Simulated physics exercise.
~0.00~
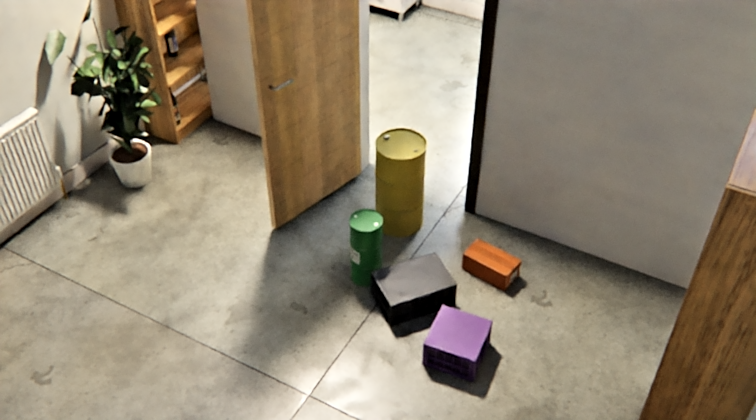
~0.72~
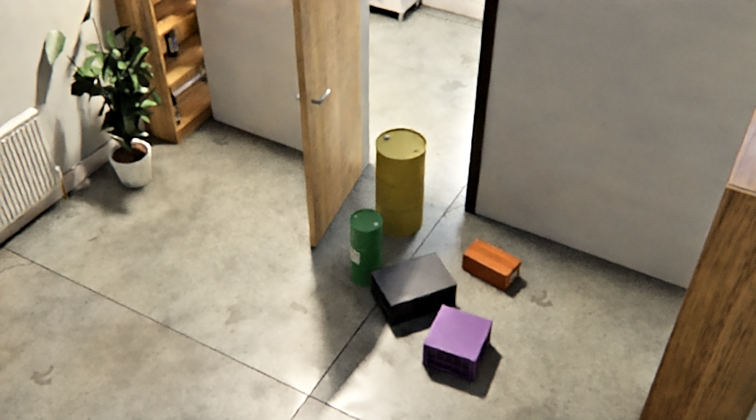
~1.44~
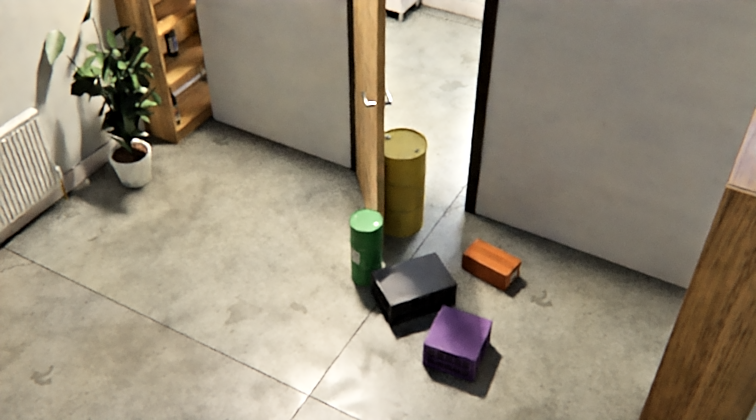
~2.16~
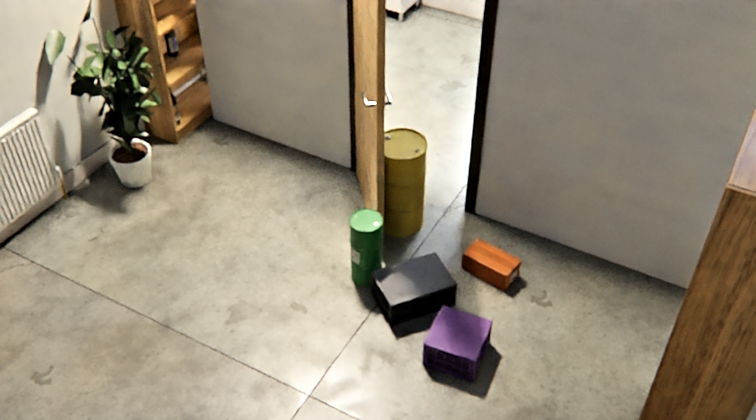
A wooden door standing wide open swung partway toward its frame and stopped beside a yellow drum in the doorway, still well open, while the drum, a smaller green drum, a black crate, a purple crate and an orange parcel all stayed put.
